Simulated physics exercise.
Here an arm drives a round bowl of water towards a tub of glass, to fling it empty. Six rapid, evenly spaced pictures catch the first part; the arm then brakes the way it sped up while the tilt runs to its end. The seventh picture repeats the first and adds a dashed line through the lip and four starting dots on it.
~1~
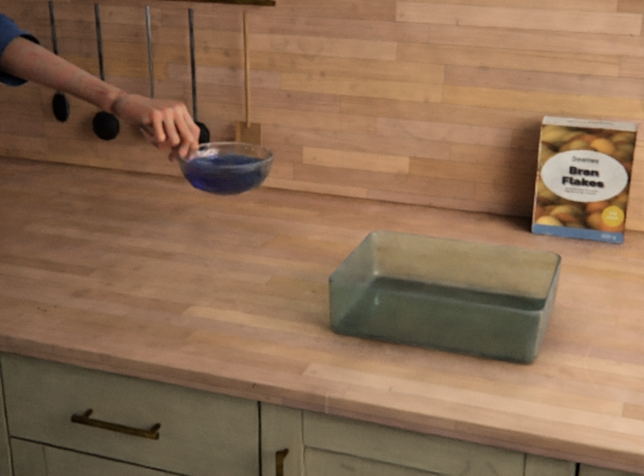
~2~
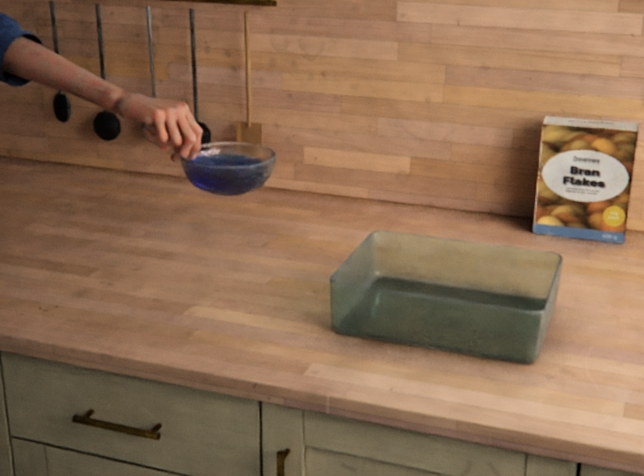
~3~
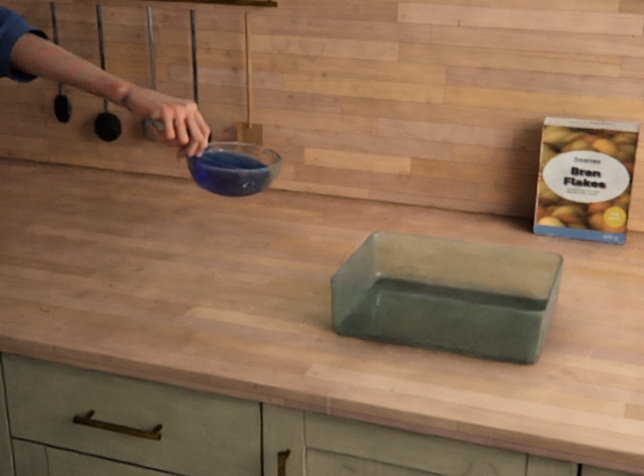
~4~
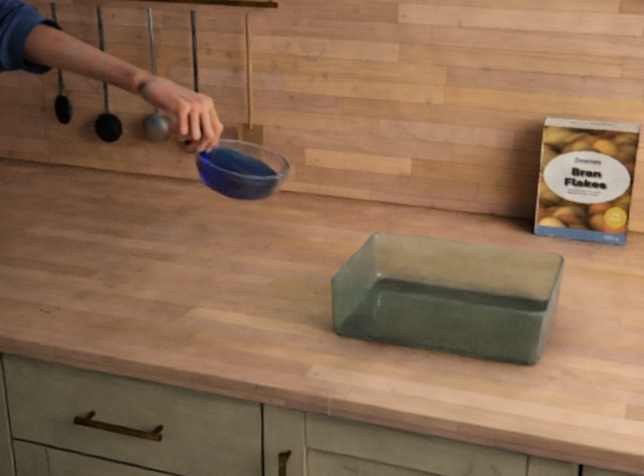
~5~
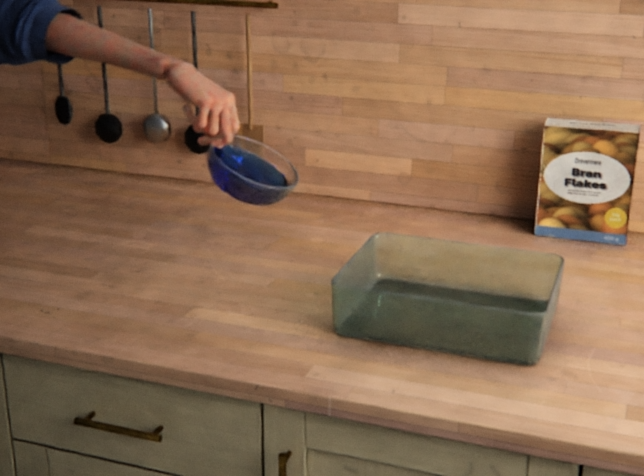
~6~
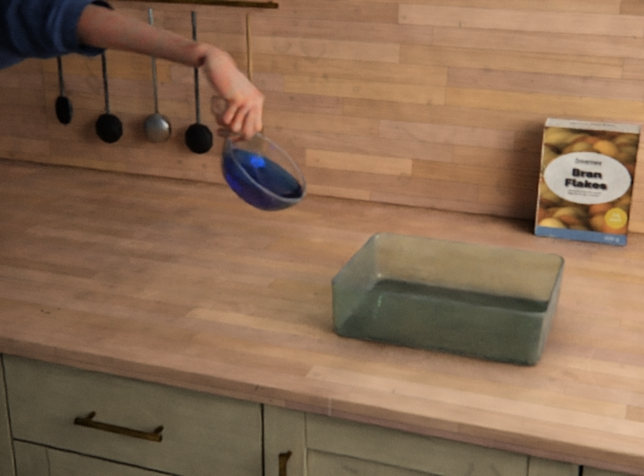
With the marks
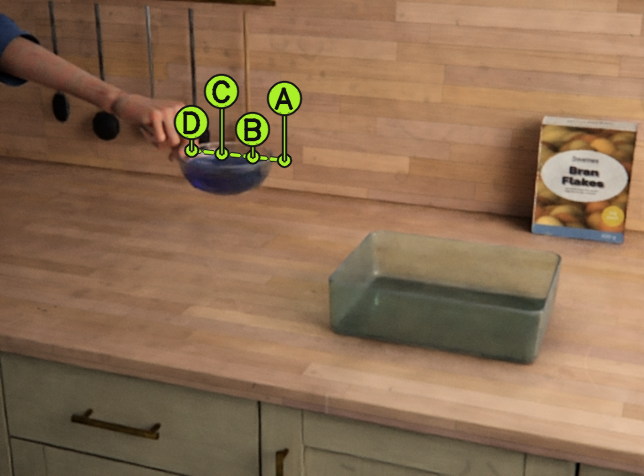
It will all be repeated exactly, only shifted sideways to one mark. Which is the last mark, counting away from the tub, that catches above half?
A will do.
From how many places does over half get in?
One.
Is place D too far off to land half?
Yes, it does.
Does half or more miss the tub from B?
Yes, it does.
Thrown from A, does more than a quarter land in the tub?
Yes, clearly.
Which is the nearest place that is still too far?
It is B.
On the marked copy, A at (284, 160); B at (252, 157); C at (221, 153); D at (191, 150).
With A, about 85 % lands in the tub, 8 % falls short and 8 % goes beside or beyond.
With B, about 13 % lands in the tub, 85 % falls short.
With C, about 0 % lands in the tub, 97 % falls short and 3 % goes beside or beyond.
With D, about 0 % lands in the tub, 100 % falls short.
